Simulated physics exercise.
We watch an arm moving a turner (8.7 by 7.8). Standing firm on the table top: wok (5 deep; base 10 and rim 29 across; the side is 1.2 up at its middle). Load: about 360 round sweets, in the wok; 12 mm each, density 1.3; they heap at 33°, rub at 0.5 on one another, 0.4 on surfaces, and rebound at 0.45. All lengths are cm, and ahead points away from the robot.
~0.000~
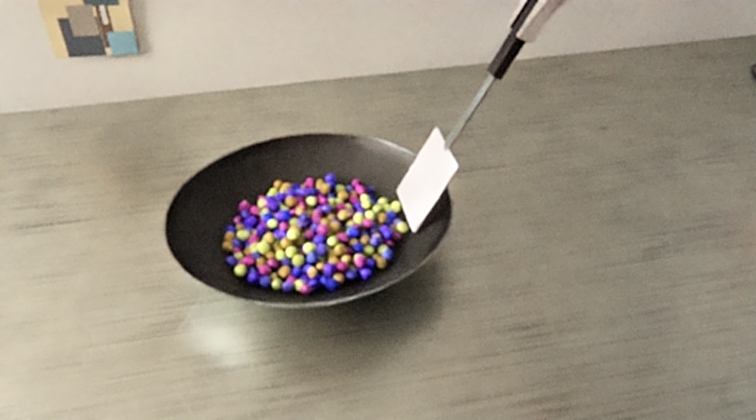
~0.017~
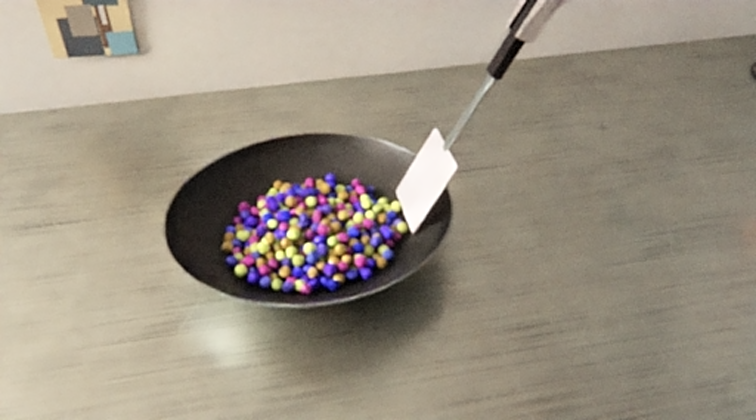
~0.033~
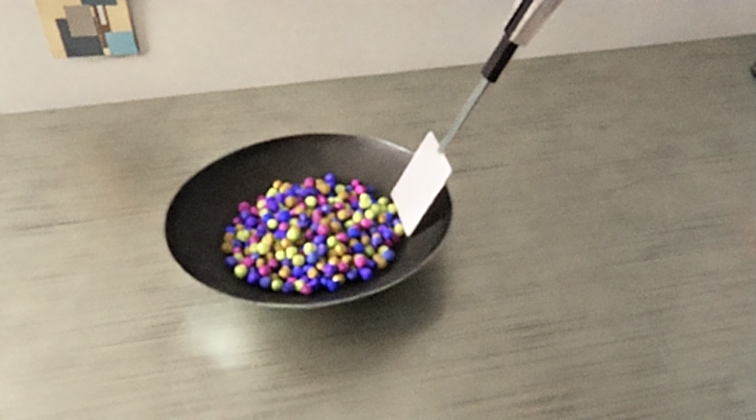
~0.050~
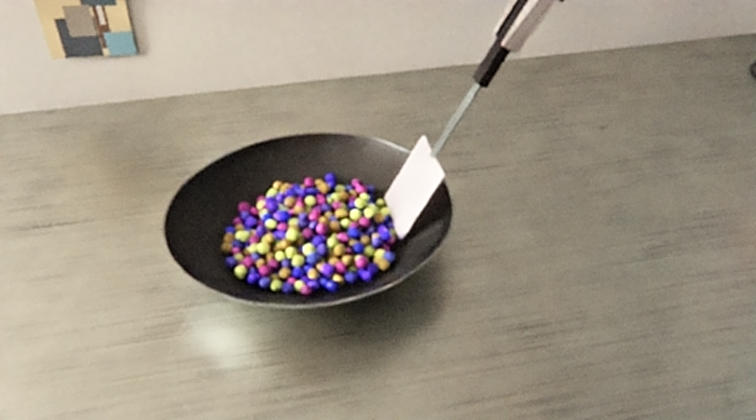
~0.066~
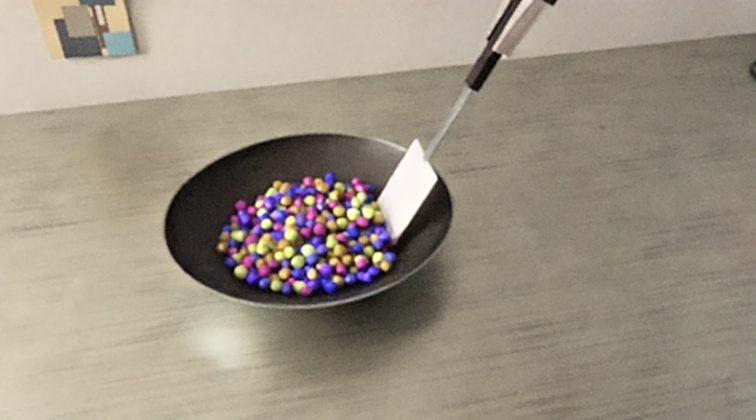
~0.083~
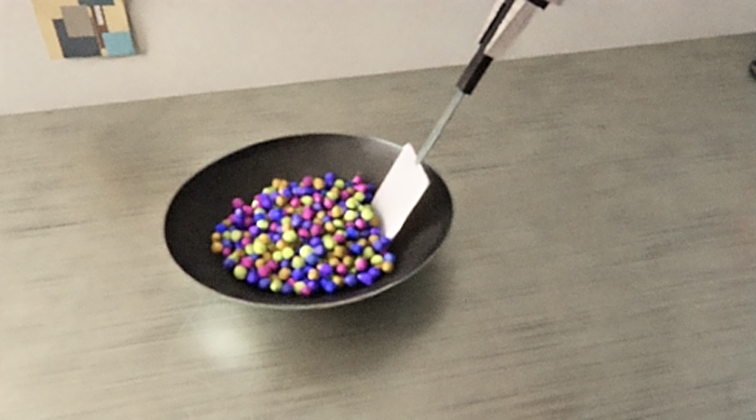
In a dark wok on the table, a white turner nudges colourful round sweets slightly left.
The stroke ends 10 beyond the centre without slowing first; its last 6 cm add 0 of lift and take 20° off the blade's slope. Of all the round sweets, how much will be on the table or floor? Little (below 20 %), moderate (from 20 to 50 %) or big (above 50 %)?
A little share, below 20 %, ends on the table or floor.
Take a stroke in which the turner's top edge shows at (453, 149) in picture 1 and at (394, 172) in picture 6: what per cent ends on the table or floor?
Some 25 per cent.
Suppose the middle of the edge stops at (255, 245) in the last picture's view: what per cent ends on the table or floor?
Some 0 per cent.
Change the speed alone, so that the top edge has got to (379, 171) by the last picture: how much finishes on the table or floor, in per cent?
Some 35 per cent.
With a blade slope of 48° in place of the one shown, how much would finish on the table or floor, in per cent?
In that case some 10 per cent.
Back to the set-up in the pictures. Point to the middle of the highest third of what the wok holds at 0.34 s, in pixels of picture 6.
Near (219, 227).
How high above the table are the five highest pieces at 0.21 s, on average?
Roughly 4 cm.
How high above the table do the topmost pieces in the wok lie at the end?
About 7.0 cm.
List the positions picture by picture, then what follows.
The first frame shows turner top edge at (447, 146), sloping 60°; upper third of the load around (313, 223), from x 230 to 405, top at y 180; 362 in the wok.
The second frame shows turner top edge at (447, 147), sloping 60°; upper third of the load around (313, 224), from x 230 to 405, top at y 180.
The third frame shows turner top edge at (441, 150), sloping 60°; upper third of the load around (314, 223), from x 230 to 400, top at y 180.
The fourth frame shows turner top edge at (434, 154), sloping 60°; upper third of the load around (315, 224), from x 225 to 390, top at y 180.
The fifth frame shows turner top edge at (426, 158), sloping 60°; upper third of the load around (312, 223), from x 225 to 390, top at y 180.
The sixth frame shows turner top edge at (419, 161), sloping 60°; upper third of the load around (307, 224), from x 215 to 390, top at y 180; 362 in the wok.
After 0.21 s, sloping 60°, highest piece 4 above the table; 362 in the wok.
After 0.34 s, sloping 54°, highest piece 6 above the table; 362 in the wok.
After 0.61 s, sloping 40°, highest piece 7 above the table; 322 in the wok, 38 on the table or floor, 2 on the blade or in flight.
After 1.66 s, sloping 40°, highest piece 6 above the table; 321 in the wok, 41 on the table or floor.
At rest, 321 in the wok, 41 on the table or floor. That is 11 % on the table or floor.
